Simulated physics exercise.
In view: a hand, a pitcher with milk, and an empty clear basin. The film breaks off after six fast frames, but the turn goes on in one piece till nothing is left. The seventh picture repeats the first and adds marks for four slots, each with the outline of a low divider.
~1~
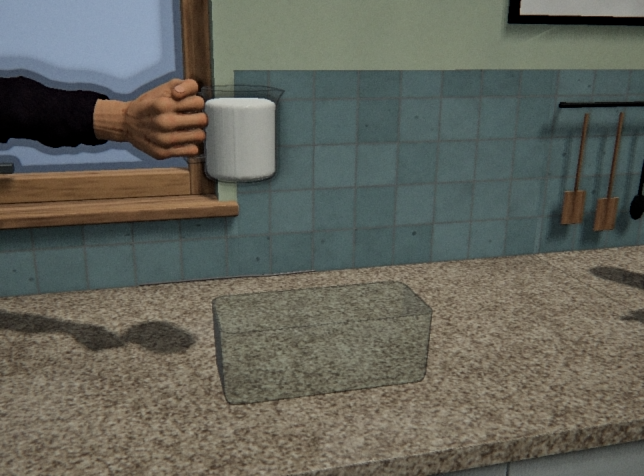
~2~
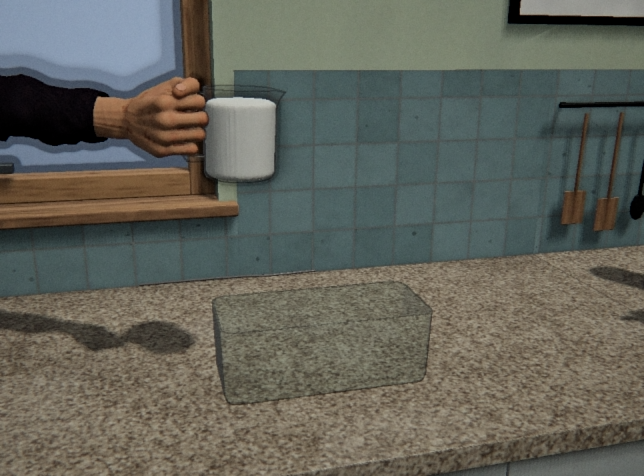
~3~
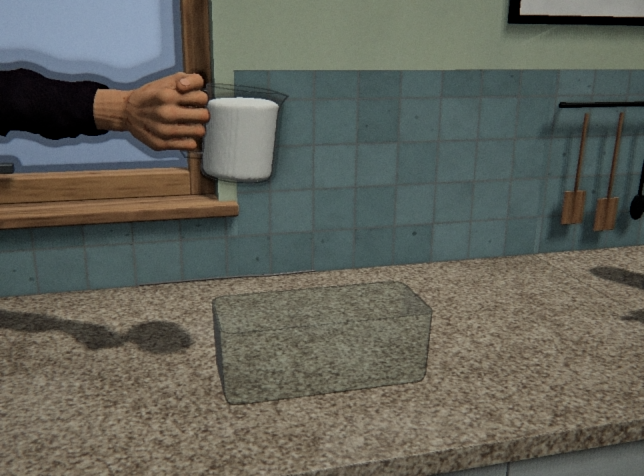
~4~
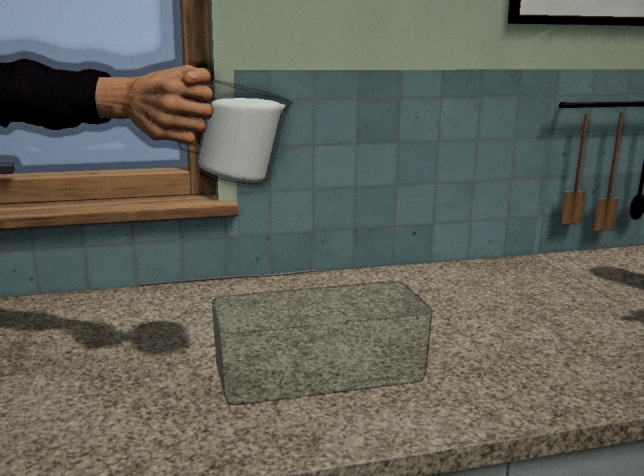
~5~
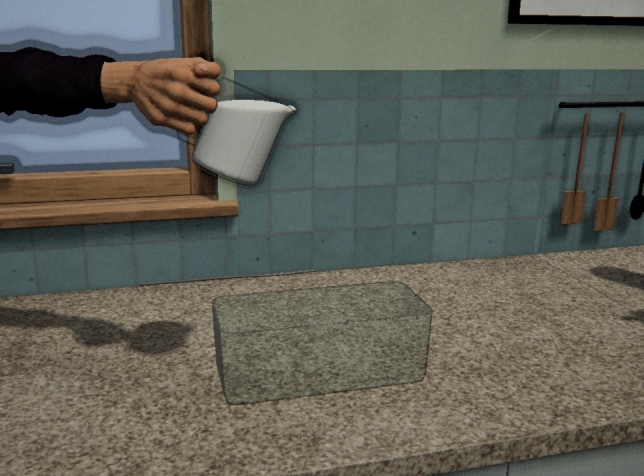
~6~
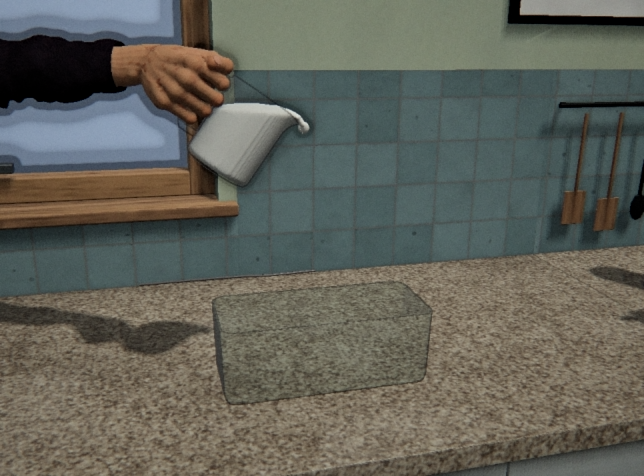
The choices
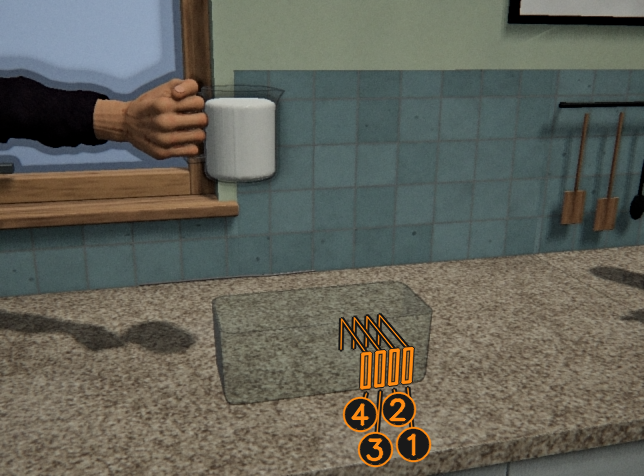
A hand tilting a clear pitcher of milk rightward above a speckled counter with an empty clear basin, milk just crossing the lip.
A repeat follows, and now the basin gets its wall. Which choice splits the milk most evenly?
4 works best here.
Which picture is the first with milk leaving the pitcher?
Picture 6.
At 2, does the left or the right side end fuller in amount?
The left one.
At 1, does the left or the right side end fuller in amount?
More ends on the left.
On the marked copy, 1 at (407, 387); 2 at (394, 389); 3 at (380, 391); 4 at (366, 393).
With 1, about 90 % ends left of the wall and 5 % right of it; 4 % is lost outside.
With 2, about 90 % ends left of the wall and 3 % right of it; 7 % is lost outside.
With 3, about 83 % ends left of the wall and 10 % right of it; 7 % is lost outside.
With 4, about 46 % ends left of the wall and 51 % right of it; 3 % is lost outside.
